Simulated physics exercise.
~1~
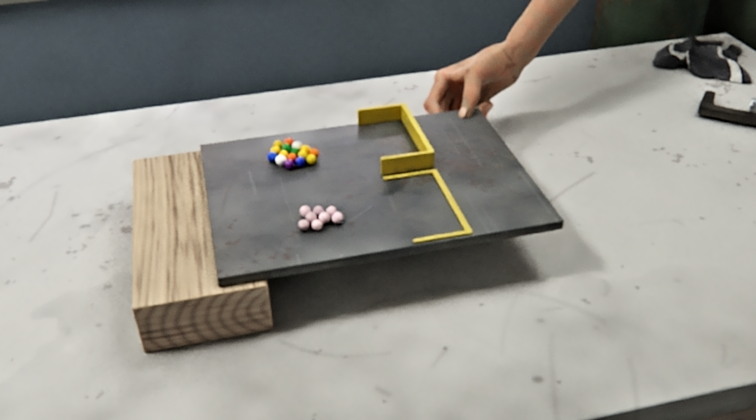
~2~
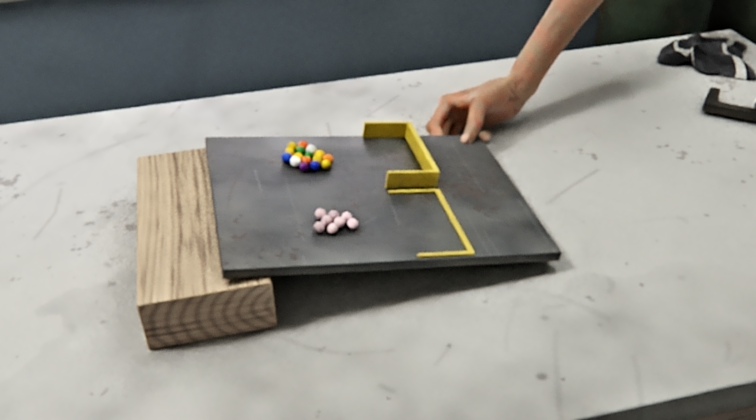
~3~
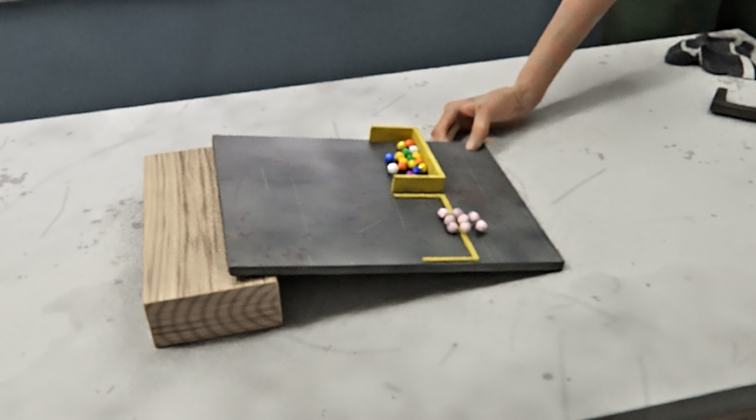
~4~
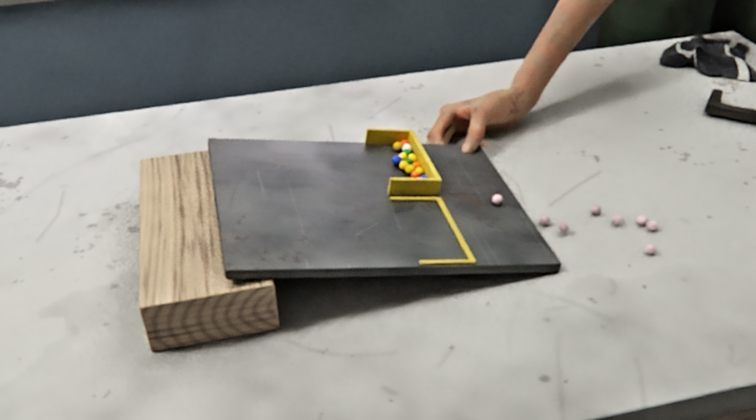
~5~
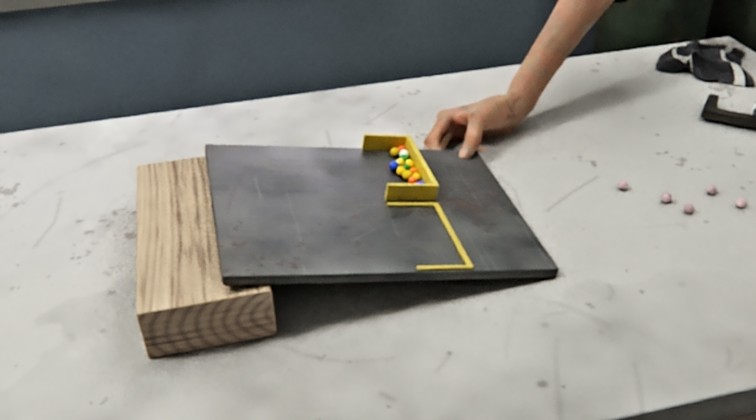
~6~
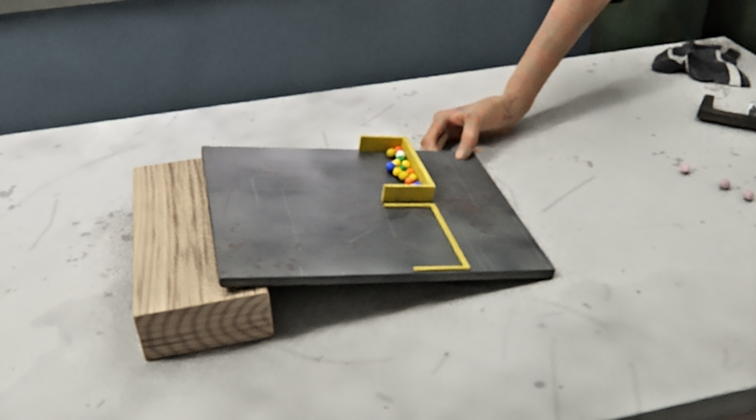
Hand lowering a dark board's right end, pink balls rolling over a low yellow strip, multicoloured balls stopping behind a taller one.
